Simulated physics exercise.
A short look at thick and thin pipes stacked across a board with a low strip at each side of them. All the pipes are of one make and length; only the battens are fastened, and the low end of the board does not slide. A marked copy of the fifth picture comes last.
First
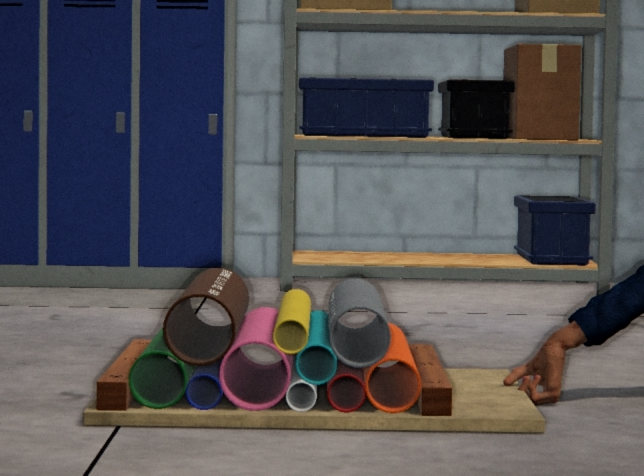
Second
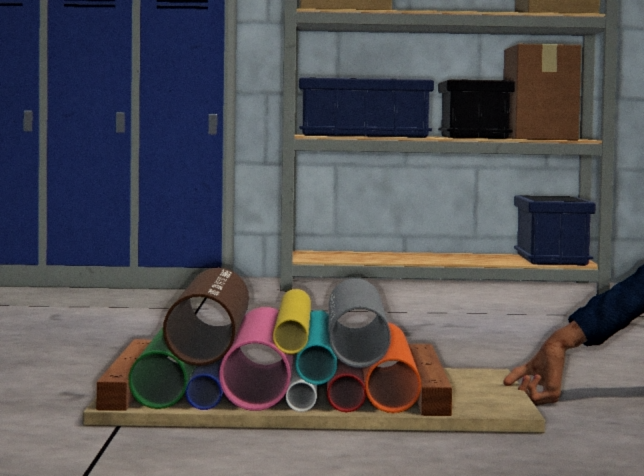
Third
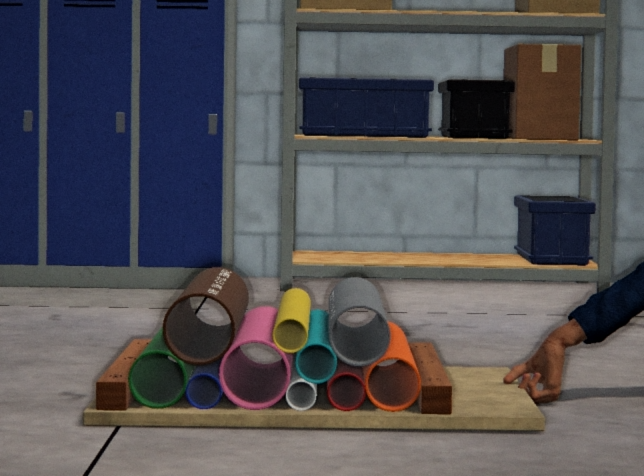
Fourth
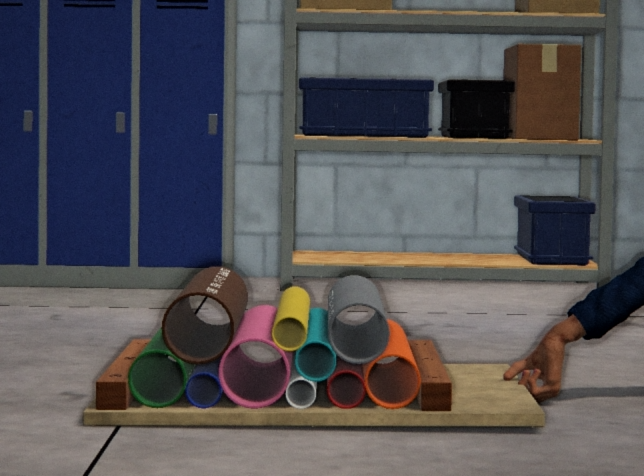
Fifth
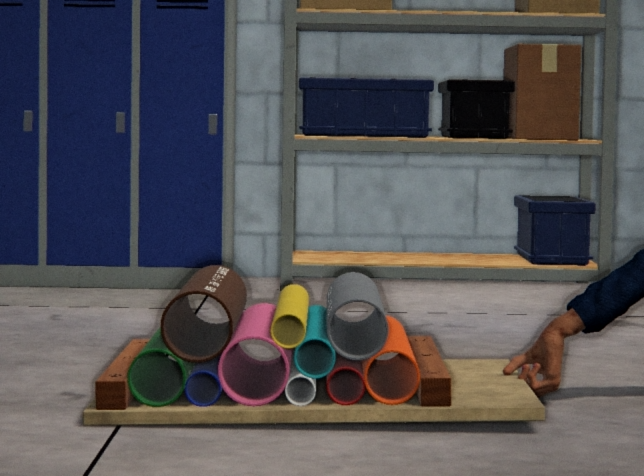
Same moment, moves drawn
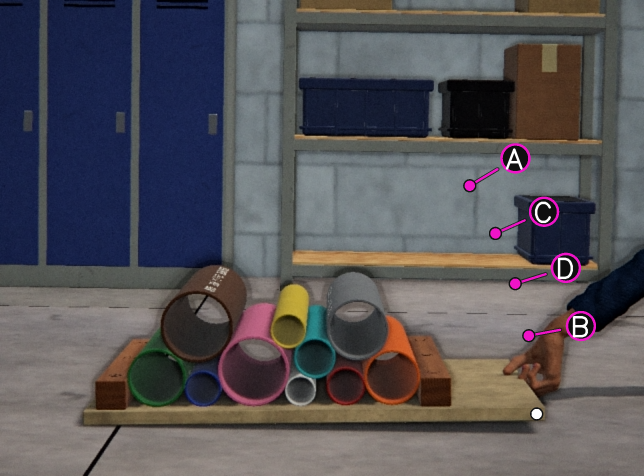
In a room with blue lockers and a grey block wall, seen level from the front, shelves hold boxes and bins. On the floor, a pale board carries stacked pipes between reddish-brown strips, with brown and grey ones high, yellow between them, and green, blue, pink, white, red, turquoise and orange around below. A hand at right raises the board's right end very slightly, while the pipes barely shift and the camera stays still.
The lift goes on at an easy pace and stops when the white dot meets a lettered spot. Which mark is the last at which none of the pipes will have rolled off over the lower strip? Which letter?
The last mark within the limit is A.
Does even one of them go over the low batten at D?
No, at D.
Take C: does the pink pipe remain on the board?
Yes, with C.
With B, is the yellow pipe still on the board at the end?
The yellow pipe: Yes.
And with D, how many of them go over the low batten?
It comes to none.
On the marked copy, A at (470, 186); B at (529, 335); C at (495, 233); D at (515, 284); the white dot at (536, 414).
Taking A. A third of the way, board at 18°.
Two thirds of the way, board at 32°.
When it is over, board at 32°, none over the low batten.
As for the rest, B none over the low batten; C none over the low batten; D none over the low batten.
